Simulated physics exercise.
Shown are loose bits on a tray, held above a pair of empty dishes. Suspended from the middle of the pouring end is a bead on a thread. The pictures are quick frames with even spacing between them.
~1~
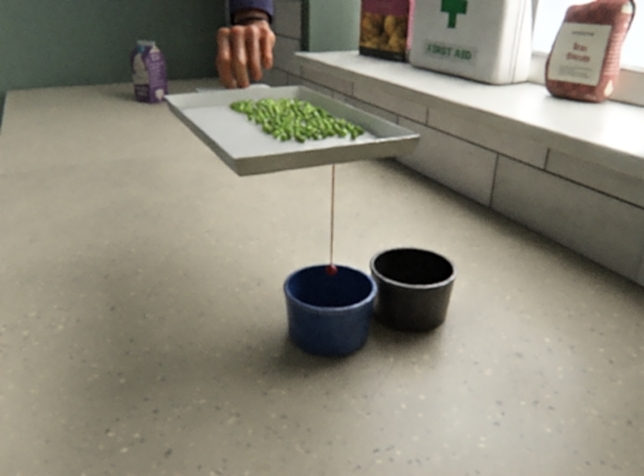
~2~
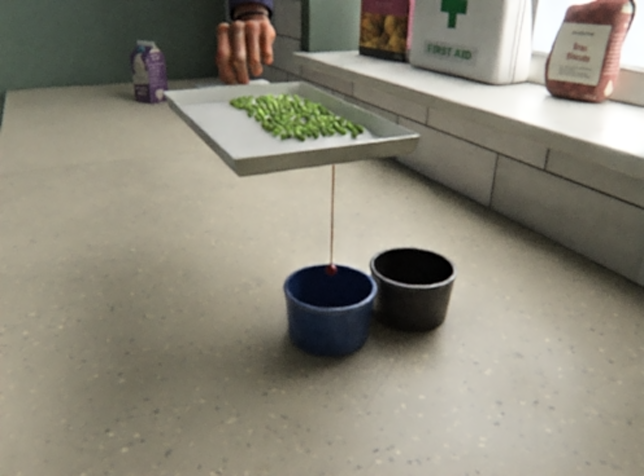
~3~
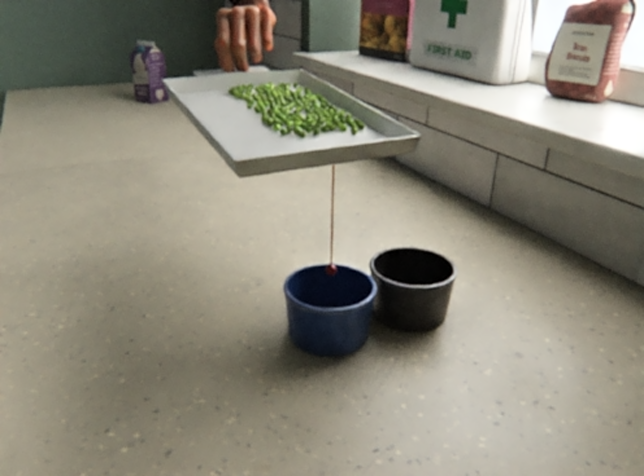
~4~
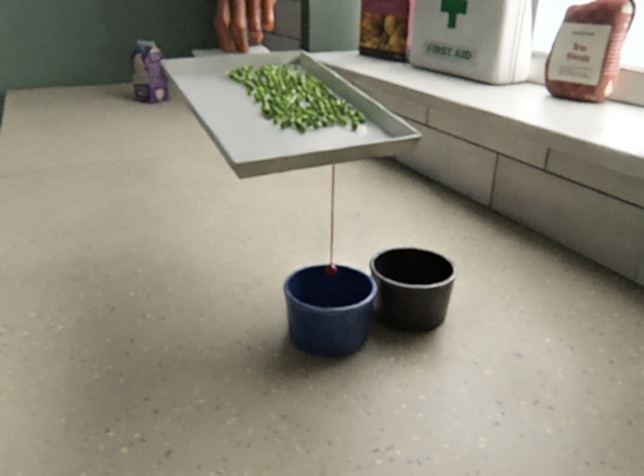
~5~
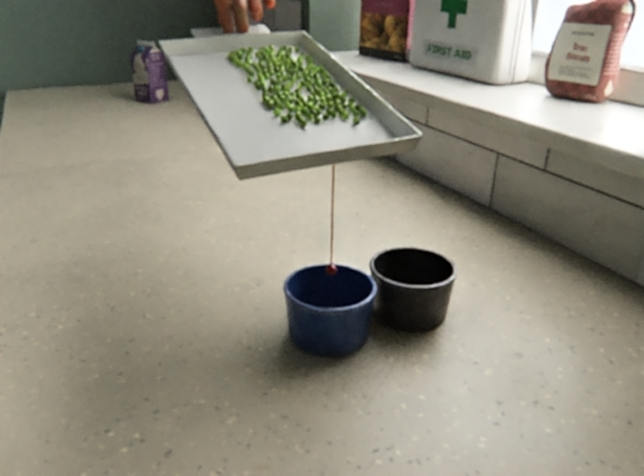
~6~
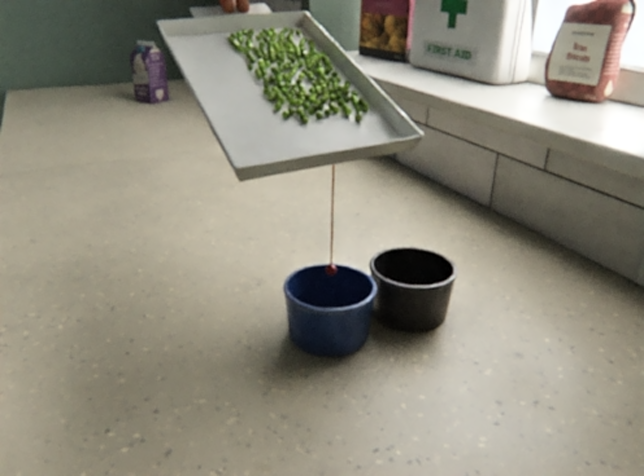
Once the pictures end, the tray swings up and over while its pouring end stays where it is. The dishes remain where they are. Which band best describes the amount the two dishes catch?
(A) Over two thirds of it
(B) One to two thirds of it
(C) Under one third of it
C.
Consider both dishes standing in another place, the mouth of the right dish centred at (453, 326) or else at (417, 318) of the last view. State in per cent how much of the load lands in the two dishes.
Around 20 and then 40 per cent.
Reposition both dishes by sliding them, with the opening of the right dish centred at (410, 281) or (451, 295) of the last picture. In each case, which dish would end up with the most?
First left, then the dish on the left.
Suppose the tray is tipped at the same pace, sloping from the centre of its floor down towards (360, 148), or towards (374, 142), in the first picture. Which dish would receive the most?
Respectively, the one at right and the one at right.
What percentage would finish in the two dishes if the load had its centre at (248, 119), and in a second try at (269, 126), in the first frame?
Roughly 10 % and then 10 %.
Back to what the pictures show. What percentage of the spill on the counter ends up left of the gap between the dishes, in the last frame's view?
60 in a hundred, roughly.
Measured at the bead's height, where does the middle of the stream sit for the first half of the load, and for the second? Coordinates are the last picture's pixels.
The early half goes through (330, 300), the late half through (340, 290).
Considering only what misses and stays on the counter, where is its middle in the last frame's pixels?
The middle is around (334, 400).
Just after the last frame, tray tipped steeply; roughly two thirds on the tray; just a few in the left dish; just a few outside both; roughly a third in the air.
A moment on, tray tipped past a quarter turn; roughly a quarter on the tray; about a tenth in the left dish; roughly half outside both; roughly a quarter in the air.
Further on, tray tipped past a quarter turn; about a tenth in the left dish; just a few in the right dish; almost all outside both.
When it is over, tray tipped past a quarter turn; about a tenth in the left dish; just a few in the right dish; almost all outside both.
